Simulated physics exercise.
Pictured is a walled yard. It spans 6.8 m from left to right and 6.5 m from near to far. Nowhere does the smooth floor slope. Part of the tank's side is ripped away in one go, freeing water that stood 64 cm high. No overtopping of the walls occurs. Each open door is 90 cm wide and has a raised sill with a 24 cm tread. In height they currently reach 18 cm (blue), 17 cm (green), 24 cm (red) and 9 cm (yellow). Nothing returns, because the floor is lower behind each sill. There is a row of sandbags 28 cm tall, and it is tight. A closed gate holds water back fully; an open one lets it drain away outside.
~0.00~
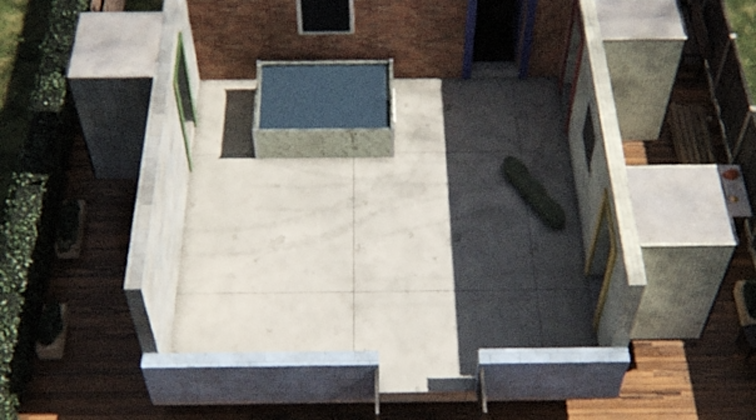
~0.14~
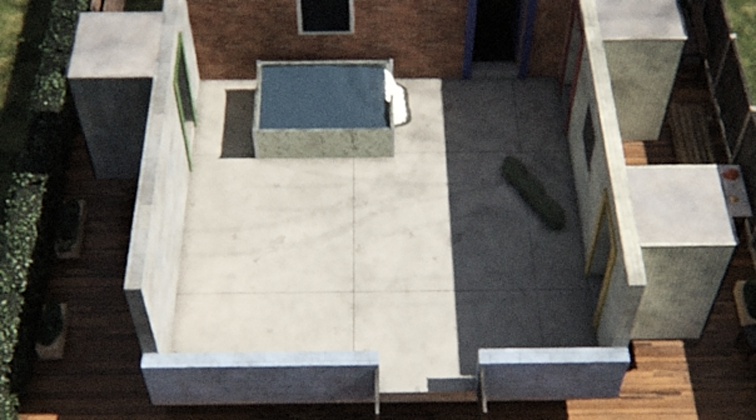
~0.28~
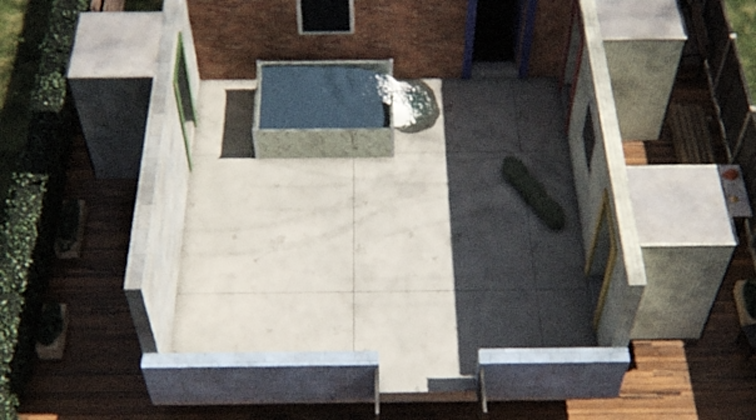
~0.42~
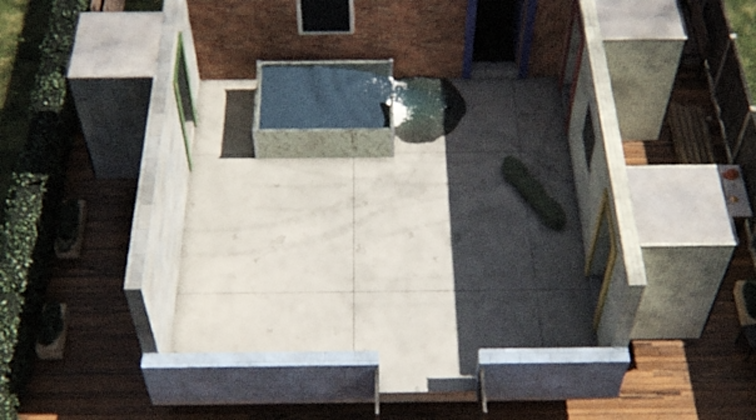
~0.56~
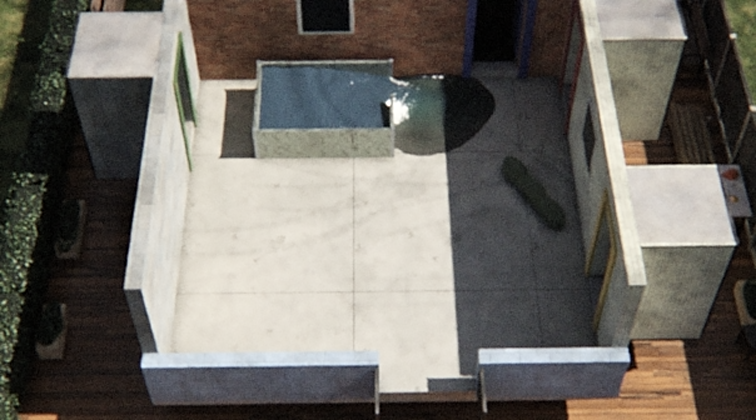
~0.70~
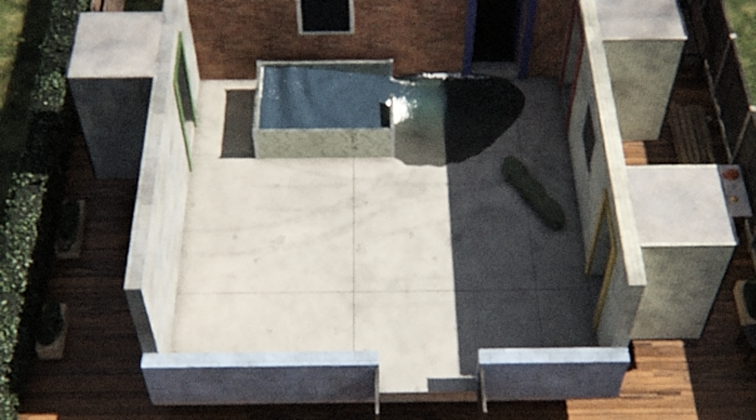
Water bursting from the right side of a raised tank in a walled yard, spreading rightward across the floor to a blue door.
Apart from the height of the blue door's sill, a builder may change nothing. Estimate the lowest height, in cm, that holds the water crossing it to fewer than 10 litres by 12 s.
My estimate is 17 cm.
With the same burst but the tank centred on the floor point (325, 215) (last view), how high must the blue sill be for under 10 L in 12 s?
Roughly 12.5 cm is needed.
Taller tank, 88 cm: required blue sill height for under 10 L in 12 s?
Required height: Approx. 22 cm.
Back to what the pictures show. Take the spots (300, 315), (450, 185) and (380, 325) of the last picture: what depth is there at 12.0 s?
About 4, 4 and 5 cm respectively.
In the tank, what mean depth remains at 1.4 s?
The average depth is some 47 cm.
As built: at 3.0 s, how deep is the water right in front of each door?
Depth (cm): Blue 12 / green 0 / red 32 / yellow 2.
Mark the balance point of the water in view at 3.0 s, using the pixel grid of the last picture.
Approximately (407, 125).
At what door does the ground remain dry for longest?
Final door: Green.
After 1.4 s water covers 15 % of the floor, deepest (38 cm) near (552, 77); 15 cm at the blue door, 0 litres in over its 18 cm sill.
After 3.0 s water covers 25 % of the floor, deepest (33 cm) near (555, 98); 12 cm at the blue door, 0 litres in over its 18 cm sill.
After 12.0 s water covers 95 % of the floor, deepest (12 cm) near (249, 380); 9 cm at the blue door, 6 litres in over its 18 cm sill.
At the blue door as built, the water arrived by 0.7 s and peaked near 19 cm at 5.2 s.
With a sill of 15 cm, 25 litres would have come in within the 12 s; with 20.5 cm, 2 litres. So under 10 litres takes about 17 cm.
